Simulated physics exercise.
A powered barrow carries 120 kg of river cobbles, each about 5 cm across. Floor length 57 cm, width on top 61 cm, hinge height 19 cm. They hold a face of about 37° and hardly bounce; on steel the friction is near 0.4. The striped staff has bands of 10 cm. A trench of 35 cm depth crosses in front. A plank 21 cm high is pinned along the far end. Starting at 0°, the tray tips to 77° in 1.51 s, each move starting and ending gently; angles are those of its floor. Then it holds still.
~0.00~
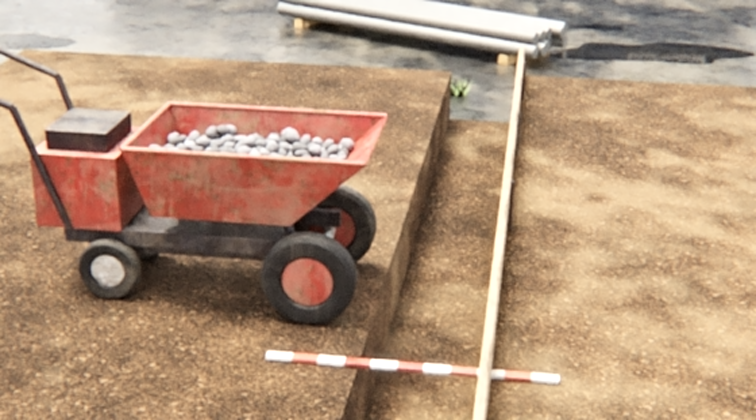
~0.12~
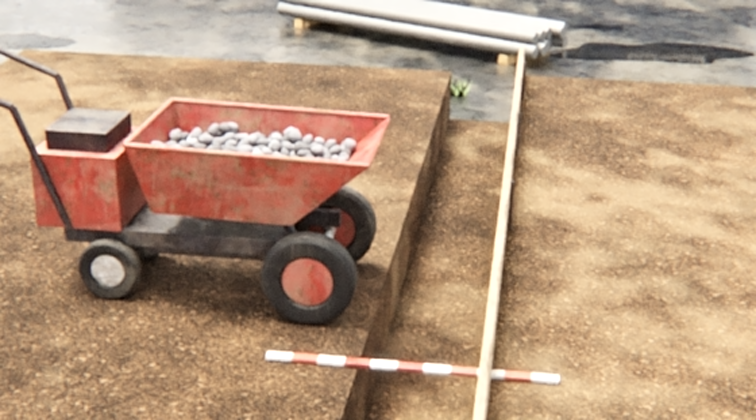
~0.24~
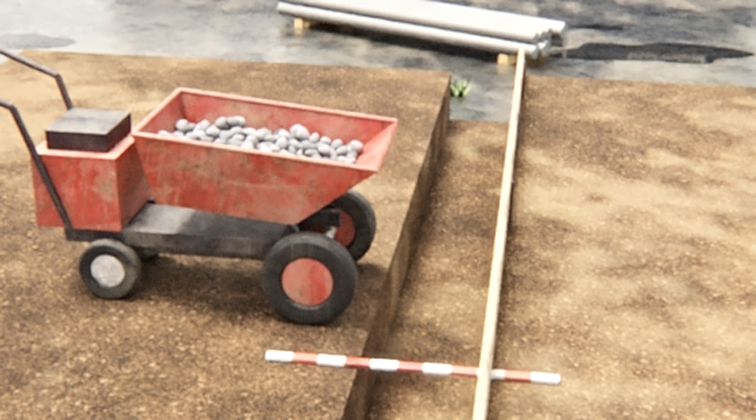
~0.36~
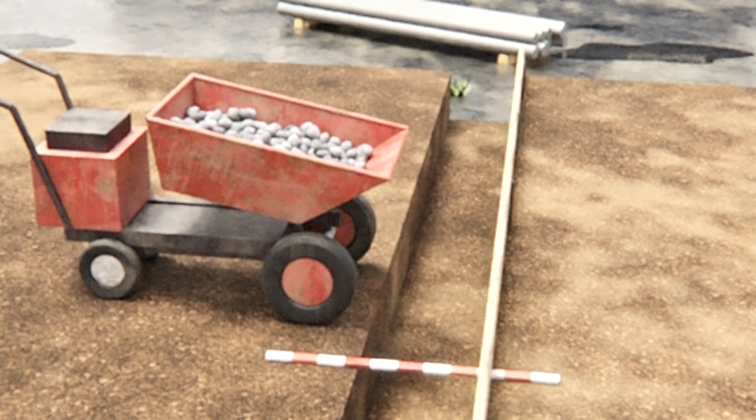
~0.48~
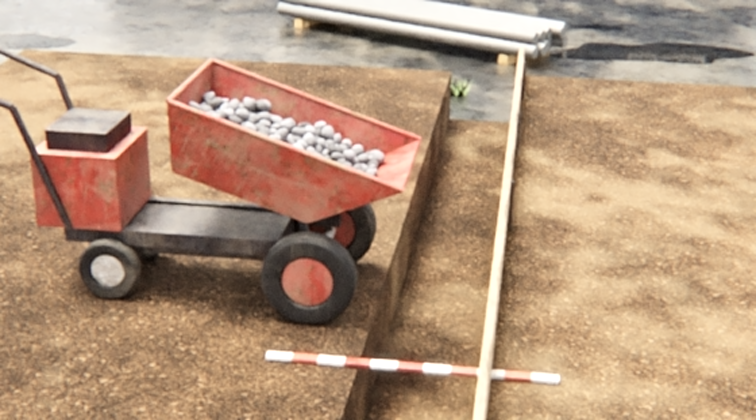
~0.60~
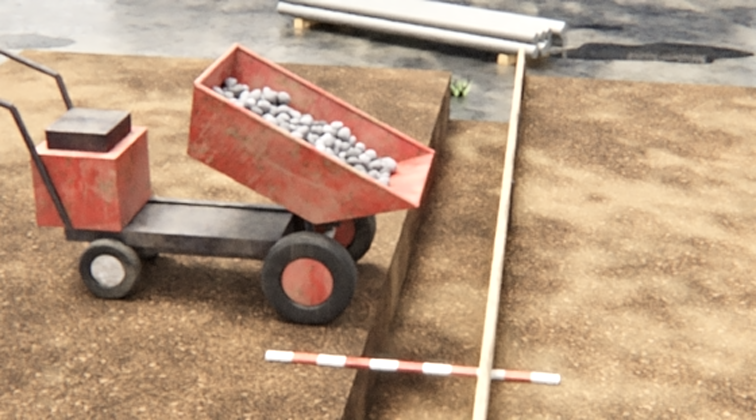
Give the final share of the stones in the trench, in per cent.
Some 93 per cent of it.
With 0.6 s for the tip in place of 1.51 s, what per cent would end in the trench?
It would be near 75 per cent.
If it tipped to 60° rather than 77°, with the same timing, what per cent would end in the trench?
It would be near 80 per cent.
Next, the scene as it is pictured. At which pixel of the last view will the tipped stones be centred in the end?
Around (453, 362).
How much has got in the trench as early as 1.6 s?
About 50 per cent by then.
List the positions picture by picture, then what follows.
Lip at (365, 164), floor tilted 0°, highest stones at (256, 140), in the first picture.
The tray is at 1°, its lip at (368, 166); the top of the load is at (251, 138); the stones move at 0.2 m/s on average, in the second picture.
Lip at (376, 171), floor tilted 5°, highest stones at (213, 128); the stones move at 0.3 m/s on average, in the third picture.
Lip at (389, 179), floor tilted 11°, highest stones at (214, 119); the stones move at 0.5 m/s on average, in the fourth picture.
Lip at (403, 191), floor tilted 18°, highest stones at (228, 106); the stones move at 0.6 m/s on average, in the fifth picture.
Lip at (417, 206), floor tilted 27°, highest stones at (238, 93); the stones move at 0.6 m/s on average, in the sixth picture.
After 1.1 s the floor is at 65°; 99 % in the tray, 1 % in the trench; the foremost stones are at (468, 258).
After 1.6 s the floor is at 77°; 46 % in the tray, 48 % in the trench, 6 % past the trench; the foremost stones are at (590, 312).
After 2.0 s the floor is at 77°; 15 % in the tray, 78 % in the trench, 7 % past the trench; the foremost stones are at (644, 315).
After 3.9 s the floor is at 77°; 0 % in the tray, 93 % in the trench, 7 % past the trench; the foremost stones are at (656, 320).
